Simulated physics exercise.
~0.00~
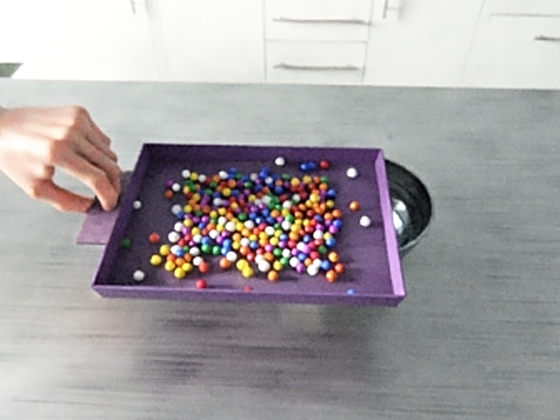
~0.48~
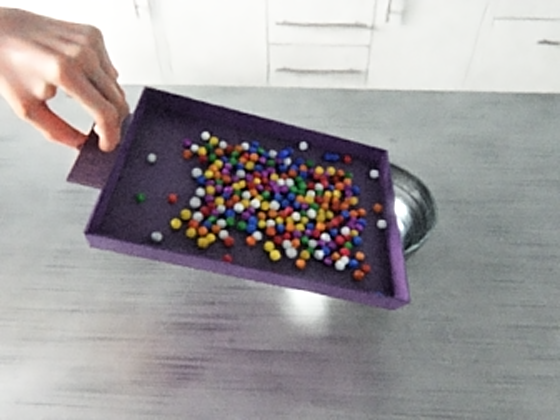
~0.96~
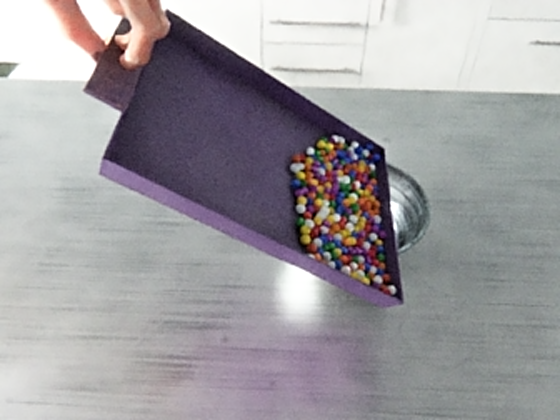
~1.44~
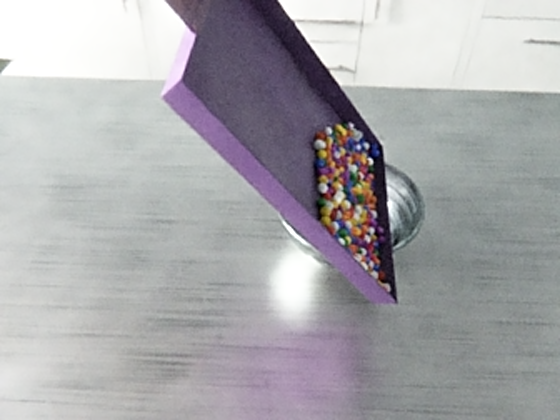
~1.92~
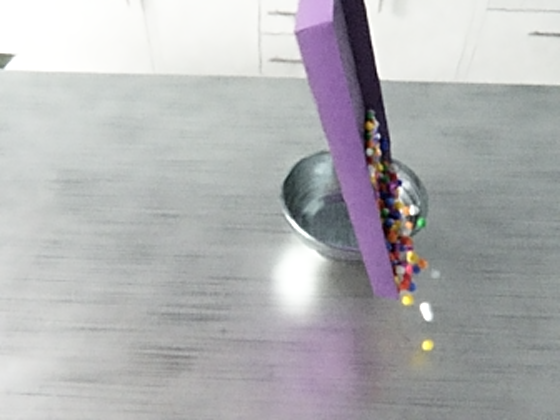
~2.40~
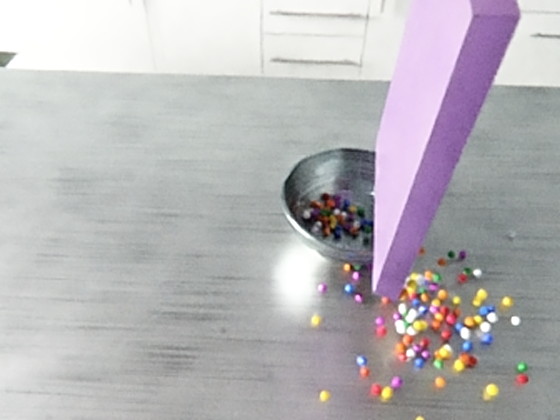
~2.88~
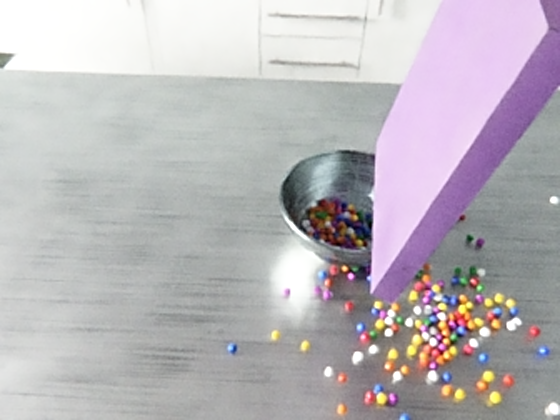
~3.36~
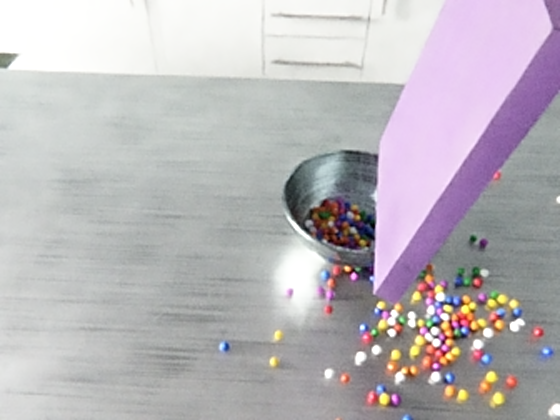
On a grey, streaked countertop in front of white drawers, seen from above, a hand at the left holds a purple tray scattered with multicoloured beads, with a shiny metal bowl partly hidden behind its right end. The hand lifts the left side, and the beads slide together against the right end. As the tray steepens, they begin spilling over its lower tip. Some drop into the bowl, but many land on the counter and scatter to the right. The tray swings past upright and stops, leaving some beads in the bowl and more strewn outside it.
